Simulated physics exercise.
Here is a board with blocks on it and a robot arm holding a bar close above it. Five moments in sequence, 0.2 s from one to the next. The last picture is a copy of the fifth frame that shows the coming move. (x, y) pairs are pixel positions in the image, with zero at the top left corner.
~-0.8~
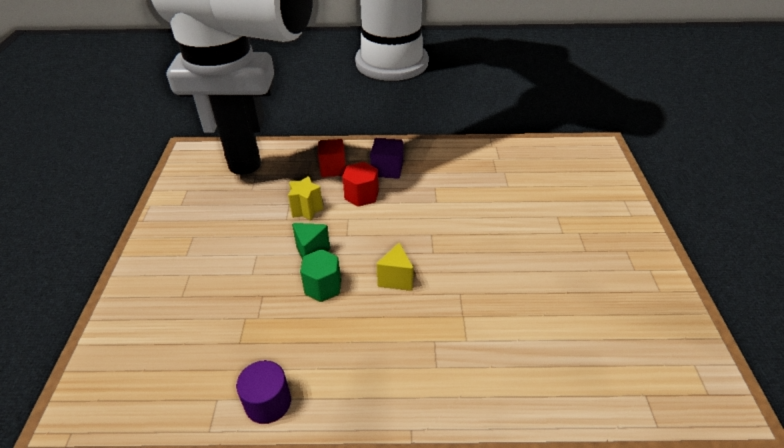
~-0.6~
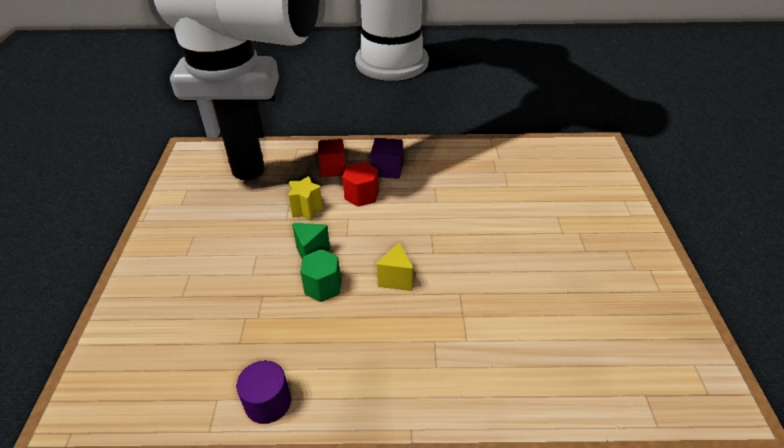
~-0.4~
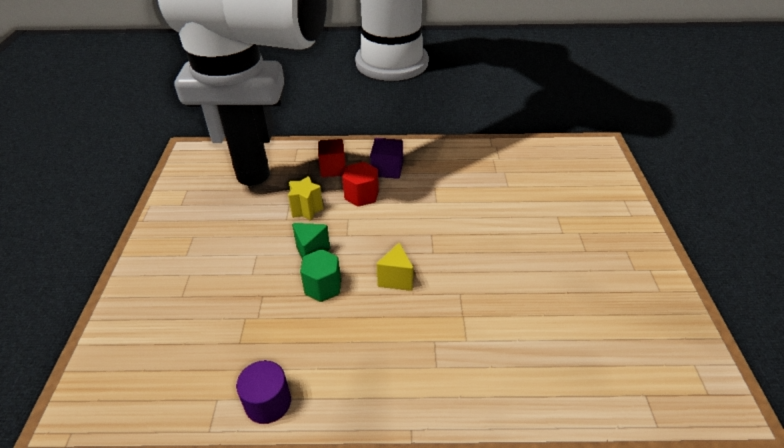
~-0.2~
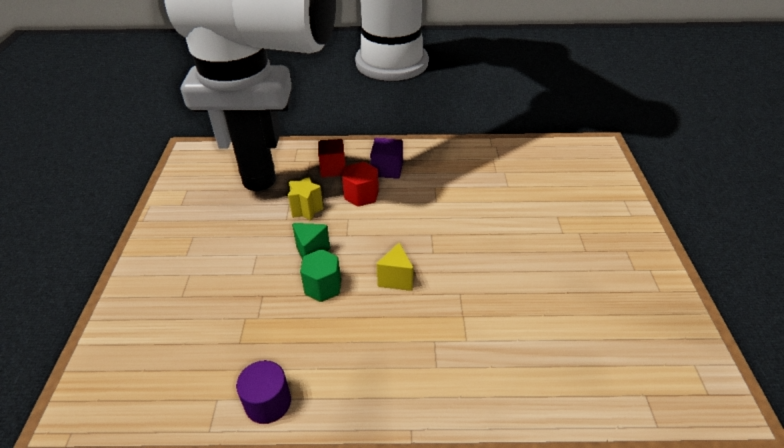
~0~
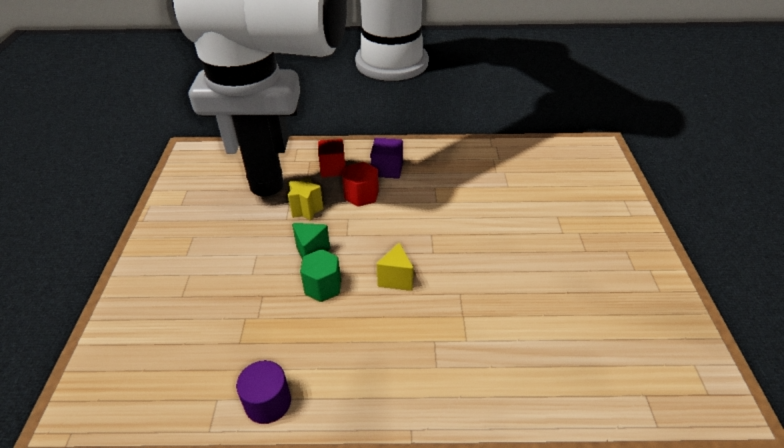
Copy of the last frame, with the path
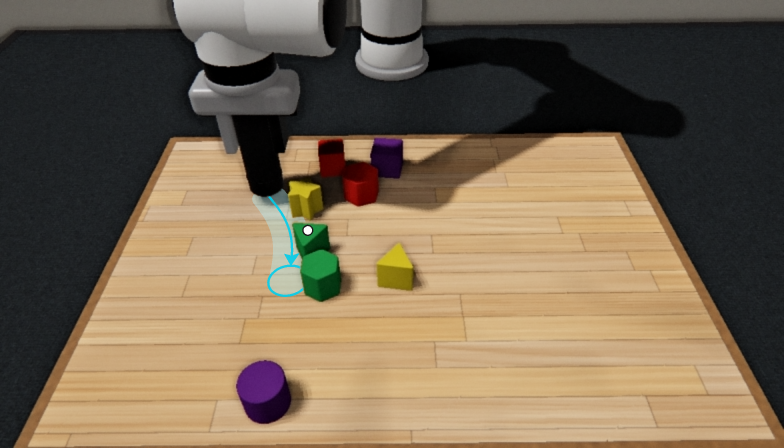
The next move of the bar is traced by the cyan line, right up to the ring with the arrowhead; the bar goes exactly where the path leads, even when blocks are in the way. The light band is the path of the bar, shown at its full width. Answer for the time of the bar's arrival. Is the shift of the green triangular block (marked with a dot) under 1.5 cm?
That would be a no.
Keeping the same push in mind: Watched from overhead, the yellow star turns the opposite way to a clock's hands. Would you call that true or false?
My answer: True.
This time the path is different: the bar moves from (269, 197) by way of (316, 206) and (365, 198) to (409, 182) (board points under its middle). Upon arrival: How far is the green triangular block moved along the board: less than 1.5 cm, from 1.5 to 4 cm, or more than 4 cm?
It moves less than 1.5 cm.
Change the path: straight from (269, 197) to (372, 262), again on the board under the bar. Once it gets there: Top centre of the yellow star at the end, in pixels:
Its top middle is near (361, 203).
The drawn path runs from (269, 197) over (285, 220) and (292, 247) to (288, 280); the dot is on the green triangular block.
What follows on the original path. One third of the way, bar (283, 209); yellow star (311, 190), turned 15° anticlockwise.
Two thirds of the way, bar (290, 237); yellow star (312, 191), turned 30° anticlockwise; green triangular block (316, 238), turned 35° anticlockwise; green six-sided block (322, 265), turned 10° clockwise.
At the end, bar (286, 270); yellow star (312, 191), turned 30° anticlockwise; green triangular block (319, 245), turned 90° anticlockwise; green six-sided block (326, 268), turned 20° clockwise; red square piece not moved.
